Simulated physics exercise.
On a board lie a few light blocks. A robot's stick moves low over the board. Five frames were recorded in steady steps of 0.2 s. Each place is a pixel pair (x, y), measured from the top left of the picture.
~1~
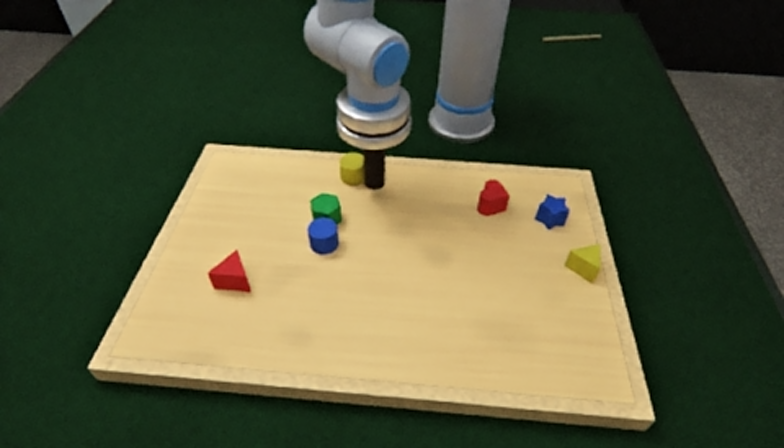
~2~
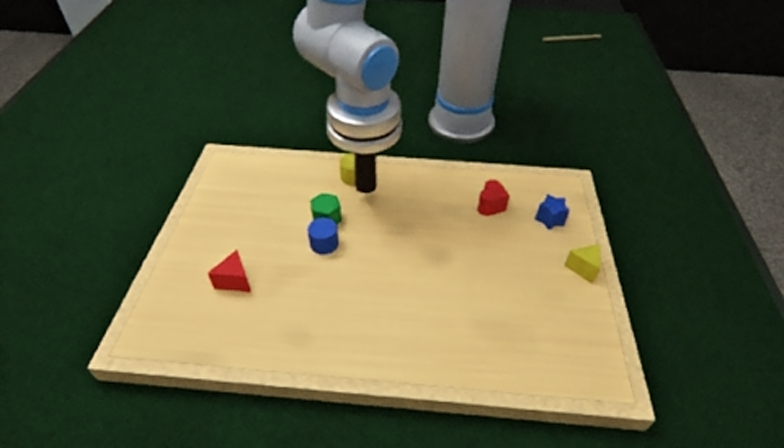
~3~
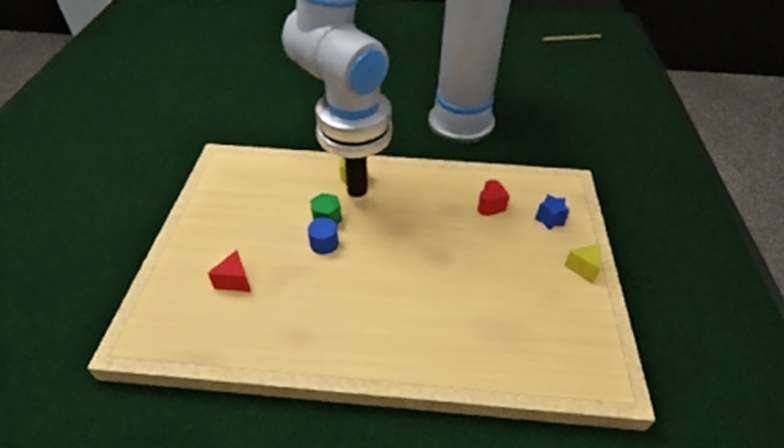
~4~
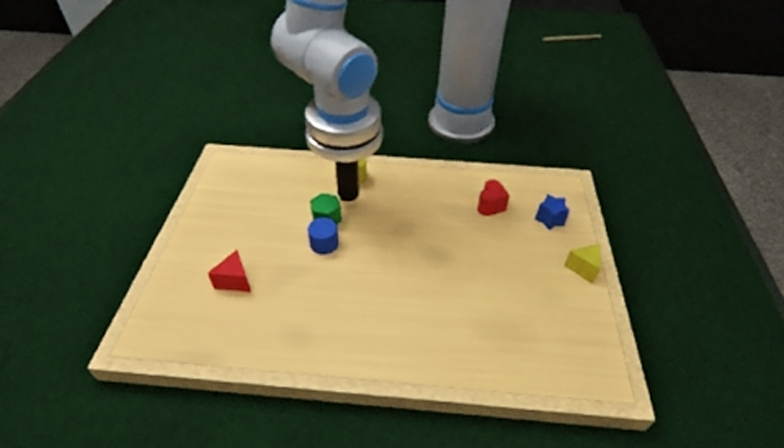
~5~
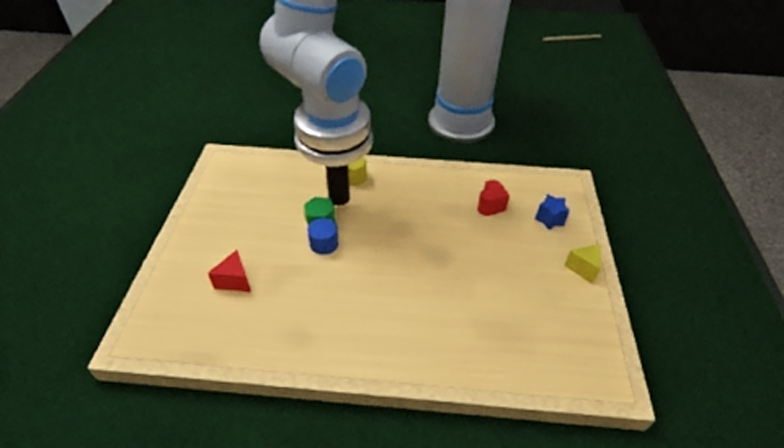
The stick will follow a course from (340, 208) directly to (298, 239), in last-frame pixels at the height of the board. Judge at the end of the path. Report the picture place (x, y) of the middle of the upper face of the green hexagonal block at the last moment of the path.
About (270, 235).
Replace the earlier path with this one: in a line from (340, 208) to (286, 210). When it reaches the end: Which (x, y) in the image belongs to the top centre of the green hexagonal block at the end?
It ends at (302, 211).
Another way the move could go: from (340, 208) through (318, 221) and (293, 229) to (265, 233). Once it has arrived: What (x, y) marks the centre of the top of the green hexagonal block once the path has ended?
The centre of its top will be at (267, 236).
The first path, step by step. Halfway along, stick at (318, 214); green hexagonal block at (294, 221); blue cylinder at (319, 233).
At the end, stick at (296, 230); green hexagonal block at (270, 235), turned 20° clockwise; blue cylinder at (319, 233); yellow cylinder still.
